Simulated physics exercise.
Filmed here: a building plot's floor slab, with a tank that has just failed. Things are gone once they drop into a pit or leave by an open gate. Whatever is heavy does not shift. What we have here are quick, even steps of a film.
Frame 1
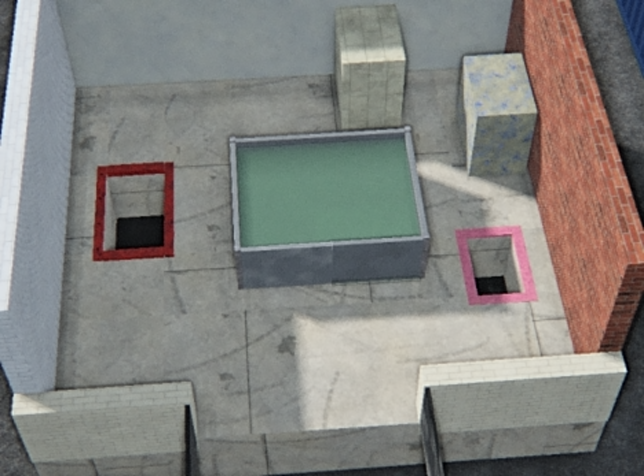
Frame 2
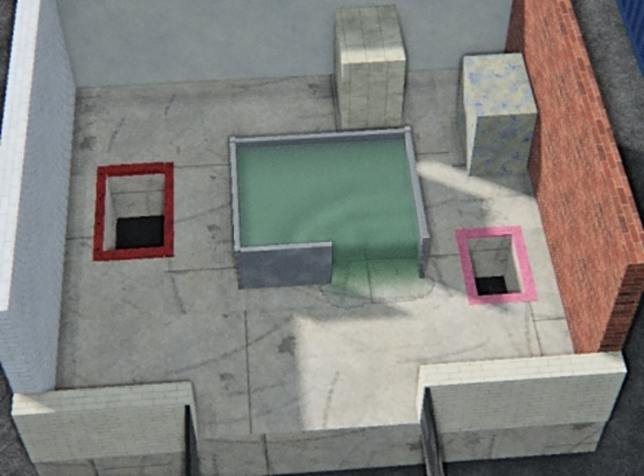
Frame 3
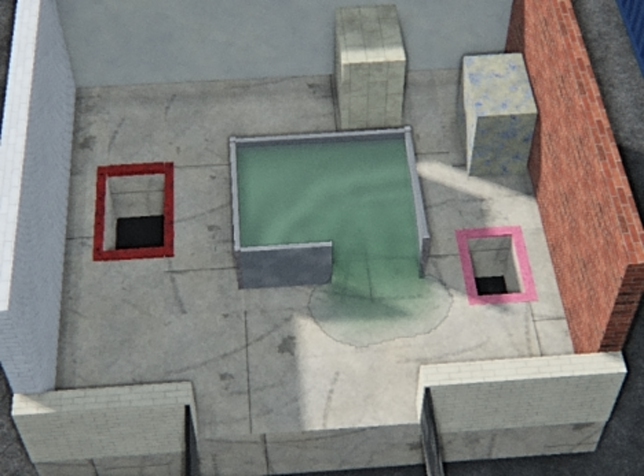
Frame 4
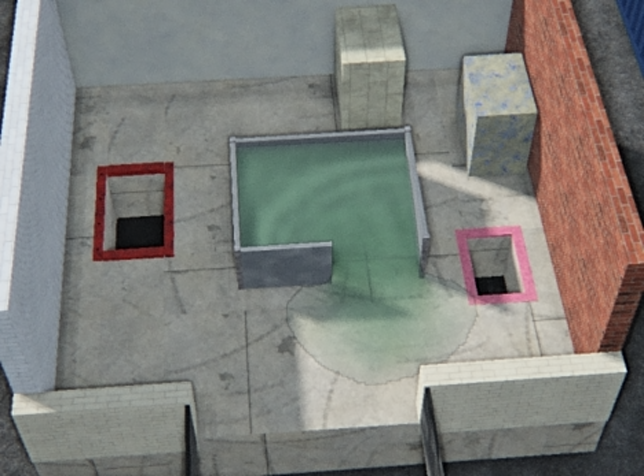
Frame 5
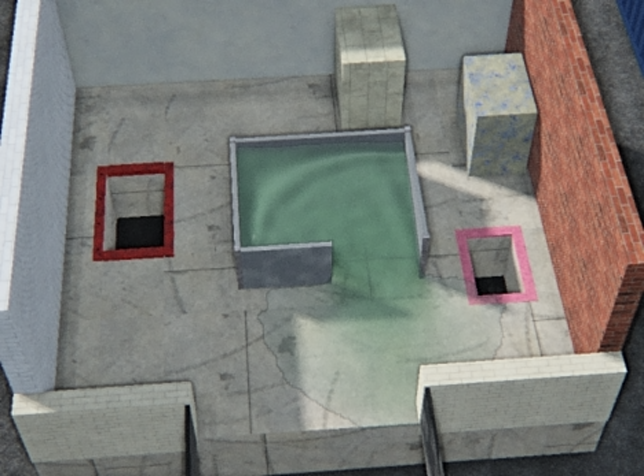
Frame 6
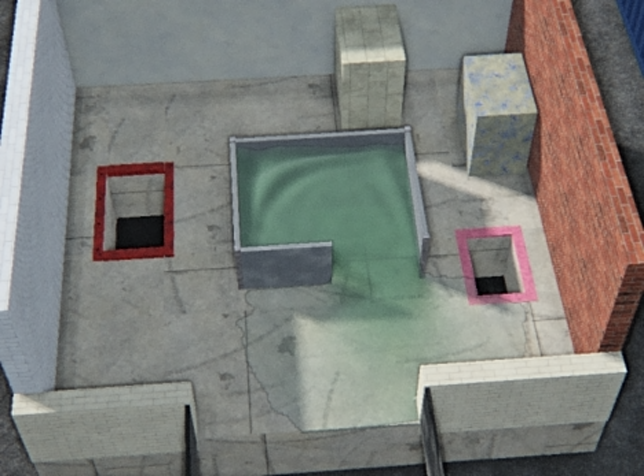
At first, an open tank of green water stands whole and still on a concrete slab between a red-edged pit and a pink-edged one. Then part of its front wall is gone, and water pours through the gap, spreading forward and sideways across the slab toward the front opening.
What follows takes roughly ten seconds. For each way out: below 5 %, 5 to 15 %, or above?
The gate will drain in excess of fifteen per cent; the red pit will drain shy of five per cent; the pink pit will drain in excess of fifteen per cent.
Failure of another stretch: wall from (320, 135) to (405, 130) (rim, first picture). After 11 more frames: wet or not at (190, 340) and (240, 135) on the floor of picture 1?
Result, point by point: Unwetted; inundated.
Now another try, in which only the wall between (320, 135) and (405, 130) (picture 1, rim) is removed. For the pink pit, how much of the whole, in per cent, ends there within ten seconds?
In percent, pink takes 15.
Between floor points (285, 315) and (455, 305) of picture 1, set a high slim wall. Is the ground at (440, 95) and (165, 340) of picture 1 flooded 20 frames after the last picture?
First spot not reached; second spot swamped.
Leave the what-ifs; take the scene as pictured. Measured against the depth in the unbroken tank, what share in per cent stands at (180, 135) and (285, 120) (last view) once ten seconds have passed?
Near 0 per cent and 2 per cent, respectively.
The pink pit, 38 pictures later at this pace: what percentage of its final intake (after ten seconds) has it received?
It comes to around 65 percent of the ten-second total.
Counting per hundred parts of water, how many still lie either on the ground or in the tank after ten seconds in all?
30 per cent.
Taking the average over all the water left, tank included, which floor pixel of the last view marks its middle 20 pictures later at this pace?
Centre of the water: Near (399, 270).
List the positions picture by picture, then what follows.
In the first picture, the open tank at (326, 192) is whole and still.
In the second picture, water pours out at (376, 264) and has run to (425, 285).
In the third picture, water pours out at (376, 266) and has run to (357, 339).
In the fourth picture, the front is at a hidden place, out from the gap at (376, 267).
In the fifth picture, water pours out at (376, 267) and has run to a hidden place.
In the sixth picture, water pours out at (376, 267) and has run to a hidden place.
A moment on, water covers 20 % of the floor; the gate 8 %, the red pit 0 %, the pink pit 0 %.
Next, water covers 25 % of the floor; the gate 18 %, the red pit 0 %, the pink pit 1 %.
Then, water covers 30 % of the floor; the gate 29 %, the red pit 0 %, the pink pit 6 %.
Later, water covers 40 % of the floor; the gate 40 %, the red pit 0 %, the pink pit 14 %.
In the end, water covers 45 % of the floor; the gate 48 %, the red pit 0 %, the pink pit 21 %.
